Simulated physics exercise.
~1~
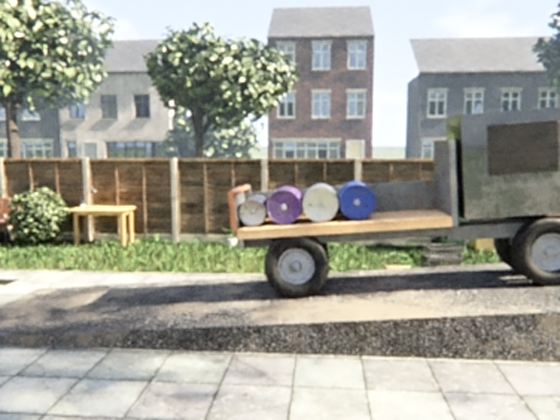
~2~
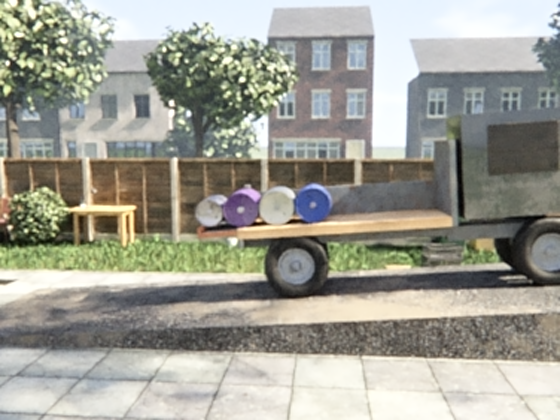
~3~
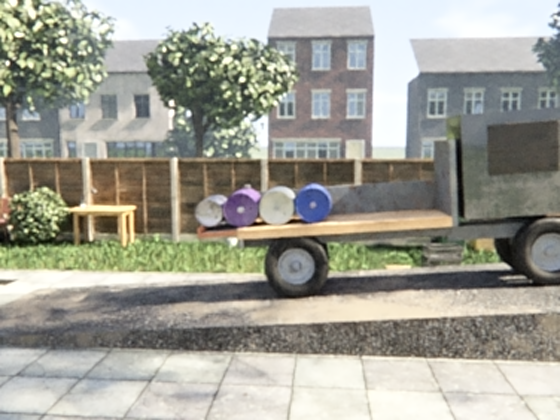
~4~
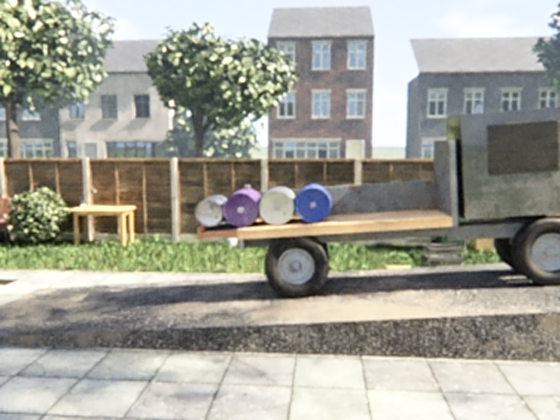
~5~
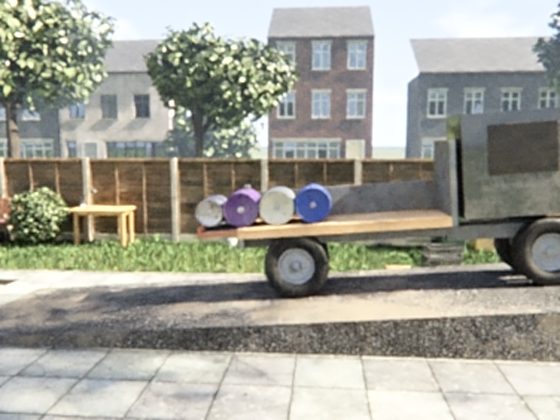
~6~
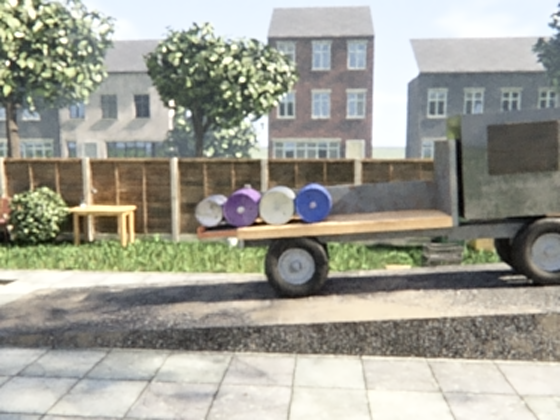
Four kegs, including a purple and a blue one, rolling left along a truck bed as its tailgate drops, then resting there.
